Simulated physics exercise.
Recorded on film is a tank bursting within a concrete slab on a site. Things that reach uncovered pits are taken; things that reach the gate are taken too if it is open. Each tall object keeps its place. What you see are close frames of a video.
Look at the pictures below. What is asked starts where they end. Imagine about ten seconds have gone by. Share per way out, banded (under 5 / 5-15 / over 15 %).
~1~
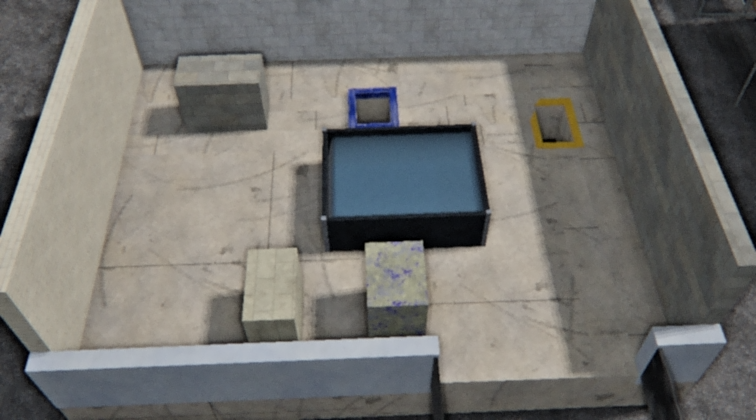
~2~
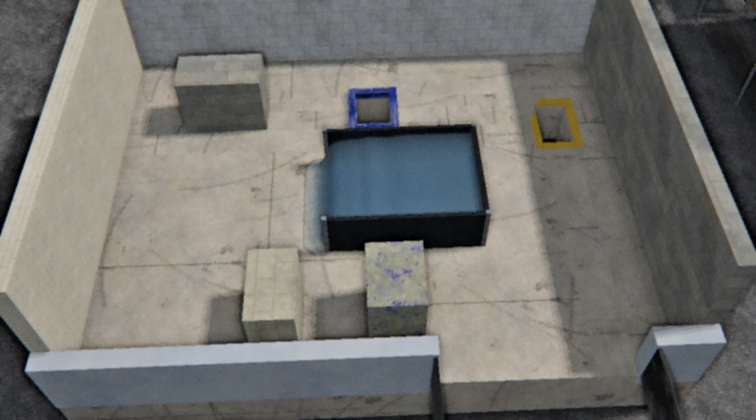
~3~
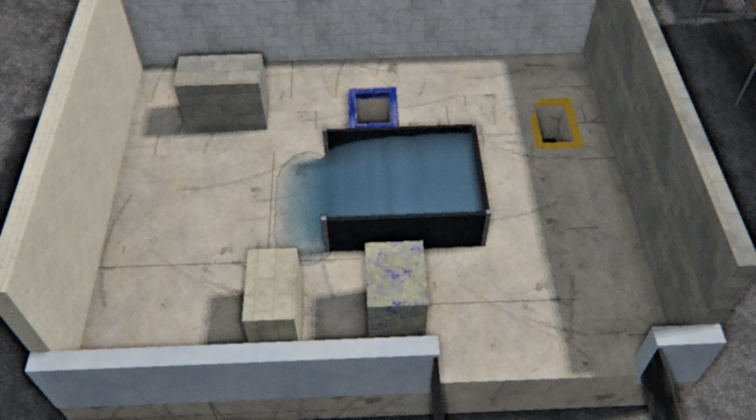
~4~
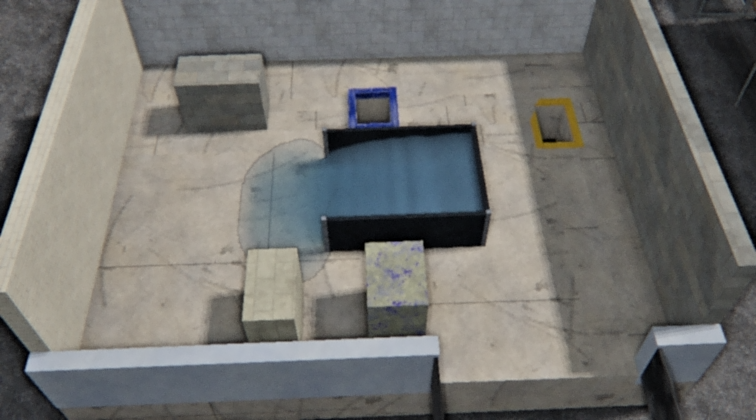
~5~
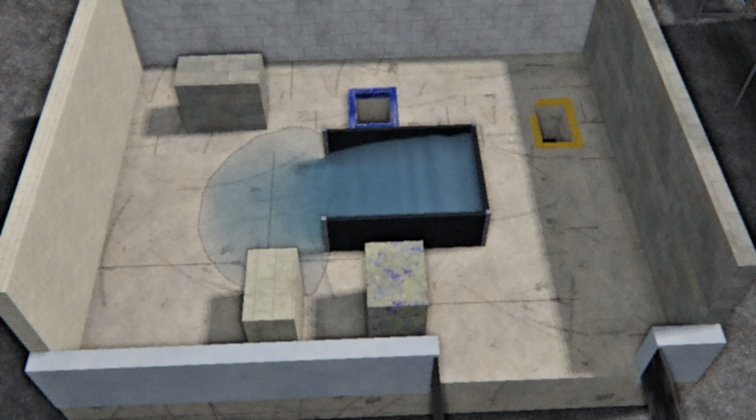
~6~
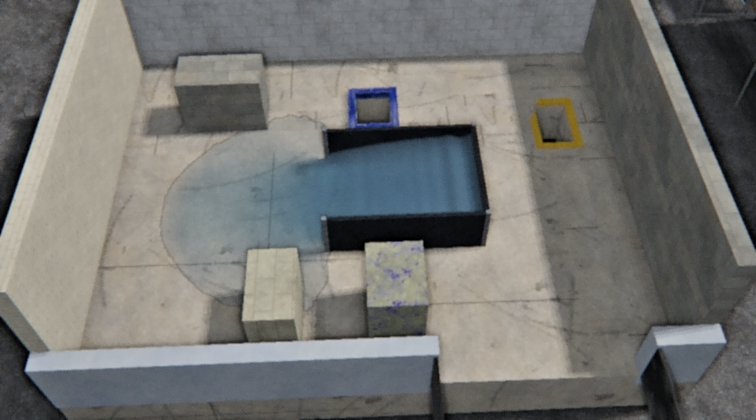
Outcome: The gate will be a minor outlet short of five per cent, the blue pit will be a minor outlet short of five per cent, the yellow pit will be a minor outlet short of five per cent.
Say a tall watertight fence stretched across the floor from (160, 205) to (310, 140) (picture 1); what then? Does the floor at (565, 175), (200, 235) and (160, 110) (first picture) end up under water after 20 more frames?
Same order as asked - unsoaked, soaked, soaked.
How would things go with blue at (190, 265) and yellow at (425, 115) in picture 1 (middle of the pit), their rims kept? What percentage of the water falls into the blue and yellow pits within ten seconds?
Per cent: Blue 10, yellow 8.
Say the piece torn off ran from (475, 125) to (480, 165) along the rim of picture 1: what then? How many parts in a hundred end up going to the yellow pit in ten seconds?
Roughly, in per cent: Yellow 30.
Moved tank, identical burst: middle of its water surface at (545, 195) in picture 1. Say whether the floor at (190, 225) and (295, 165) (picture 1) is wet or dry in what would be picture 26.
Taking them in order, the first is inundated and the second is inundated.
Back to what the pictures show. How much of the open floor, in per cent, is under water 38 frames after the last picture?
Close to 65 %.
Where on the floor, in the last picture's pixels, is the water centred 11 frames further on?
At roughly (258, 212).
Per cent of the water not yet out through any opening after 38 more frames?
I reckon around 100 in a hundred.
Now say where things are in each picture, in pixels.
In the first picture, the water tank at (403, 174) is whole and still.
In the second picture, water pours out at (329, 196) and has run to (316, 249).
In the third picture, the front is at (298, 257), out from the gap at (329, 197).
In the fourth picture, the front is at a hidden place, out from the gap at (329, 198).
In the fifth picture, water pours out at (329, 199) and has run to (205, 232).
In the sixth picture, the front is at (167, 230), out from the gap at (329, 198).
A moment on, water covers 30 % of the floor; the gate 0 %, the blue pit 0 %, the yellow pit 0 %.
Next, water covers 35 % of the floor; the gate 0 %, the blue pit 0 %, the yellow pit 0 %.
Then, water covers 40 % of the floor; the gate 0 %, the blue pit 0 %, the yellow pit 0 %.
Later, water covers 65 % of the floor; the gate 1 %, the blue pit 0 %, the yellow pit 0 %.
In the end, water covers 85 % of the floor; the gate 2 %, the blue pit 0 %, the yellow pit 3 %.
